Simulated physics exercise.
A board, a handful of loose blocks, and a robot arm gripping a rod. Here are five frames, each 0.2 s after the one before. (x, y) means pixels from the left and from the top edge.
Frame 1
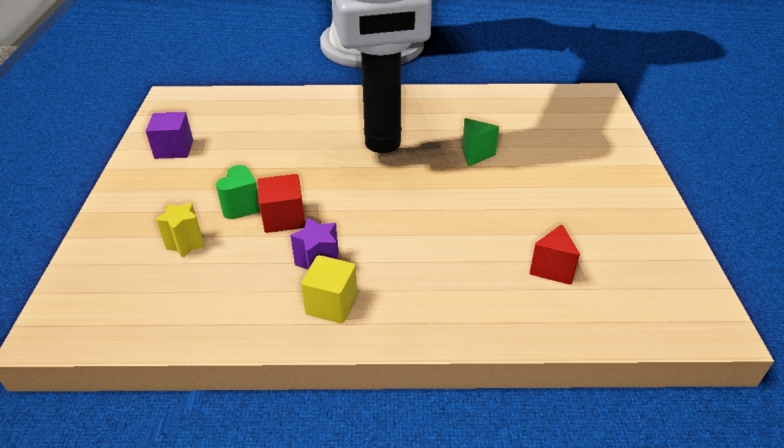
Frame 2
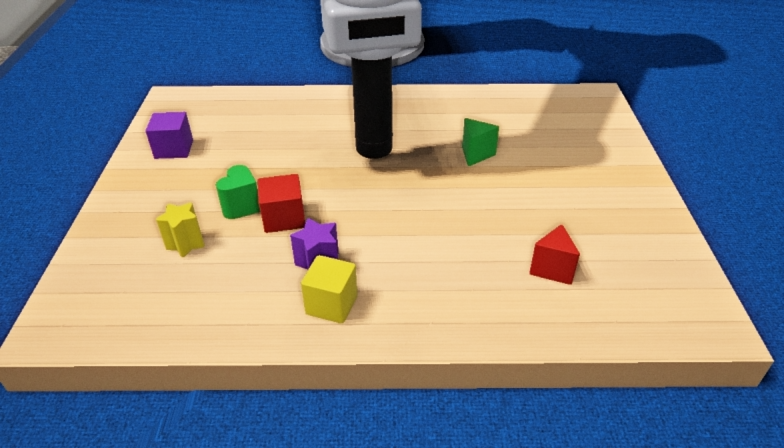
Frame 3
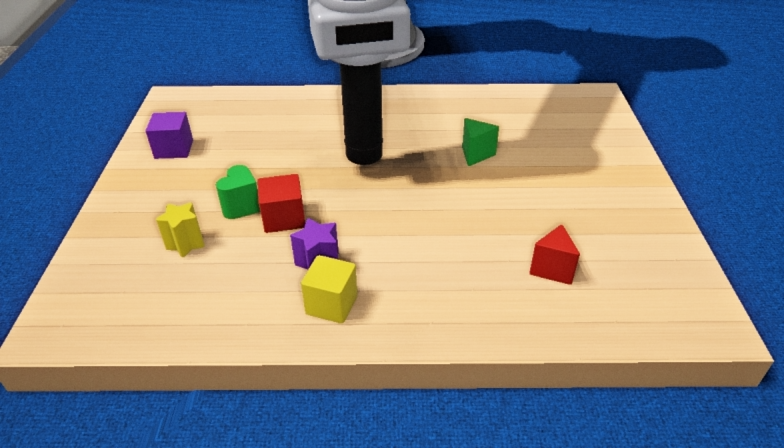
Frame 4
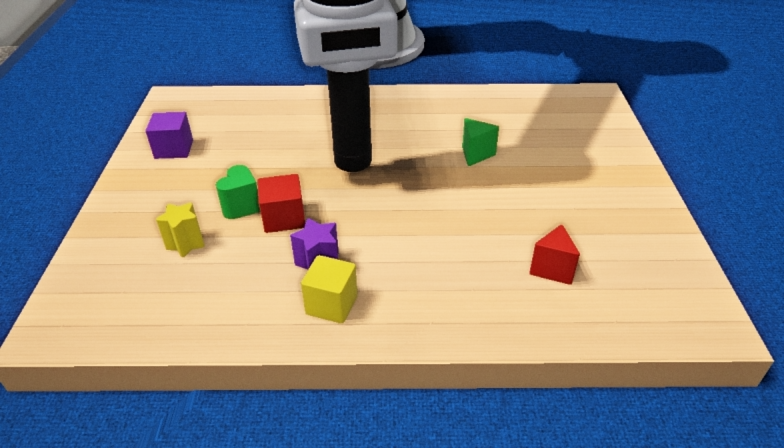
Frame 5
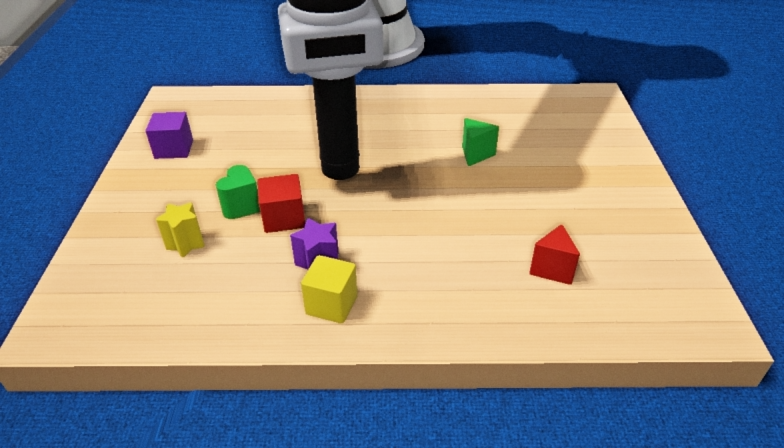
A robot arm holding a black rod reaches over a pale wooden board on a blue surface, seen from above at the front. A purple cube, green heart, yellow star, red cube, purple star and yellow cube sit on the left and centre, with green and red triangular blocks on the right. The rod moves slightly left and nearer, touching no blocks, while the camera stays still.
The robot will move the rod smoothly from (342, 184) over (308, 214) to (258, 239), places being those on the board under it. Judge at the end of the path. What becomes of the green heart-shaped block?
It gets pushed out of place.
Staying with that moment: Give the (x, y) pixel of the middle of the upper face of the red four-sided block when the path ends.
If I read the scene right, the answer is (207, 215).
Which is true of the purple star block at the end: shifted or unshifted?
Stays put.
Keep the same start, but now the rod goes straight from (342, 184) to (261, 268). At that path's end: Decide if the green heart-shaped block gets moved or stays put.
That block moves.
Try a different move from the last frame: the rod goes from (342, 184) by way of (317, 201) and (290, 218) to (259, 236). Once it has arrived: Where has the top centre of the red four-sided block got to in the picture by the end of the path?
For the centre of its top, I'd go with (213, 224).
On the path given first. One third of the way, rod (319, 190); nothing pushed yet.
Two thirds of the way, rod (291, 209); green heart-shaped block (223, 179), turned 55° clockwise; red four-sided block (244, 204).
At the end, rod (255, 224); yellow star block (168, 214), turned 20° clockwise; green heart-shaped block (222, 179), turned 60° clockwise; red four-sided block (207, 215); purple star block still.
